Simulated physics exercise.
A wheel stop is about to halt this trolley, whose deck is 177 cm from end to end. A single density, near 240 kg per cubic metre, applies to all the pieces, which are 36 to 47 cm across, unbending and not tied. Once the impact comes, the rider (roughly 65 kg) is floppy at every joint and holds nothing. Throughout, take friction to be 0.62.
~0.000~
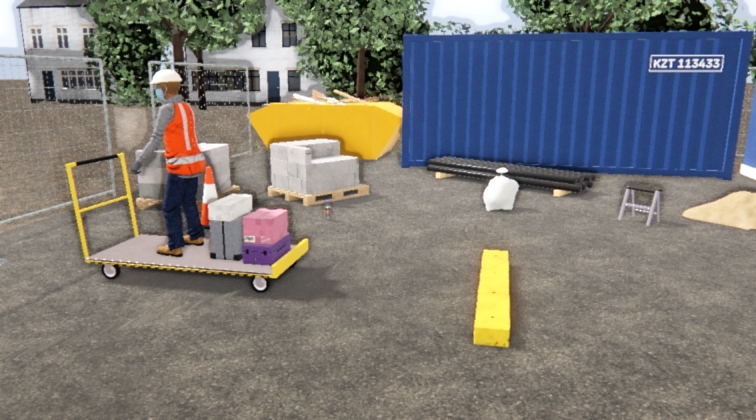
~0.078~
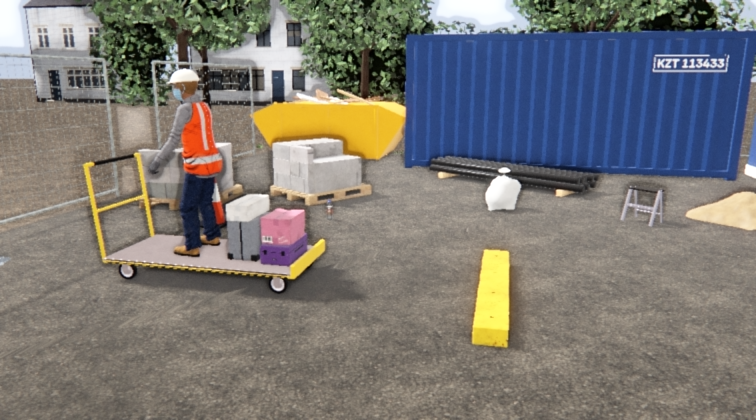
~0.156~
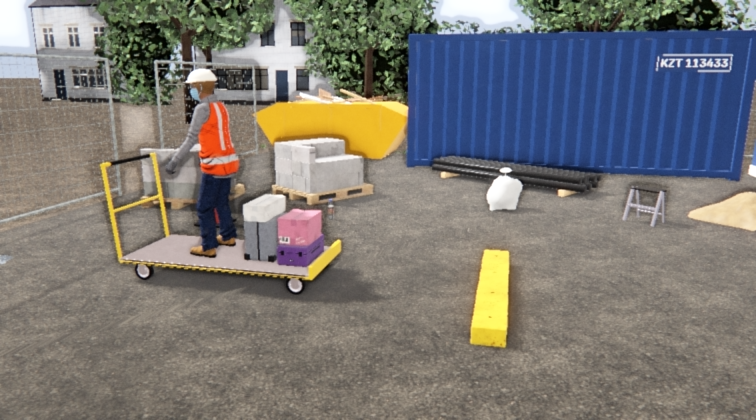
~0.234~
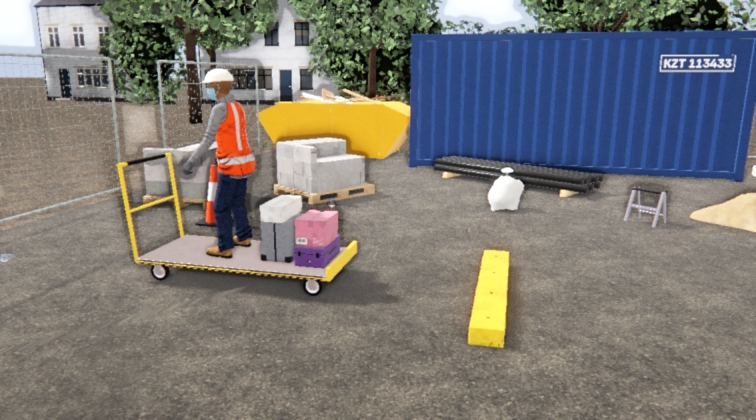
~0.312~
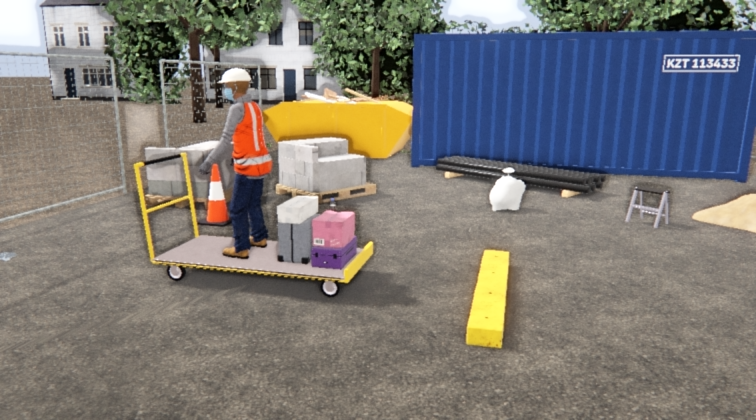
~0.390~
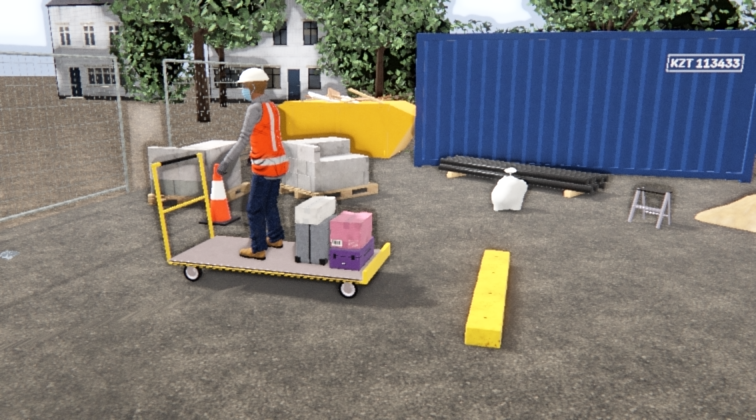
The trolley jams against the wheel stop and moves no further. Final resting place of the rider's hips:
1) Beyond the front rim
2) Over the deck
1.
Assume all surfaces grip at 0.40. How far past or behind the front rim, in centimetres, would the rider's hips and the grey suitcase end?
So the hips come to rest 10 past while the grey load stays 50 behind.
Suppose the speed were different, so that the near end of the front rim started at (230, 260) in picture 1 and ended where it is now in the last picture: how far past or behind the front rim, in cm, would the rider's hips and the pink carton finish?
Hips: 50 cm past; pink: 120 cm past.
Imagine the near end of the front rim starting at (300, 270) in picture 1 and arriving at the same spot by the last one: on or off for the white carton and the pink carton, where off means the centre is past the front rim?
With that change you'd find white shed and pink shed.
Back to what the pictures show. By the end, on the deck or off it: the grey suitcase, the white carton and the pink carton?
Grey: Still aboard; white: No longer aboard; pink: No longer aboard.
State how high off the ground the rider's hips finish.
About 25 cm above the ground.
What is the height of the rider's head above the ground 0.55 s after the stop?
At that moment it's around 90 cm off the ground.
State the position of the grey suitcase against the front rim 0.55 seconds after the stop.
Roughly 45 cm short of the front rim.
Impact comes at 0.85 s.
After 1.40 s the rider's hips are 7 cm behind the rim, near (481, 239) in the last picture's view.
After 1.85 s the rider's hips are 13 cm past the rim, near (506, 264) in the last picture's view.
At rest, 3.0 s, past the rim, pink carton, white carton and the rider's hips; behind it, purple toolbox and grey suitcase.
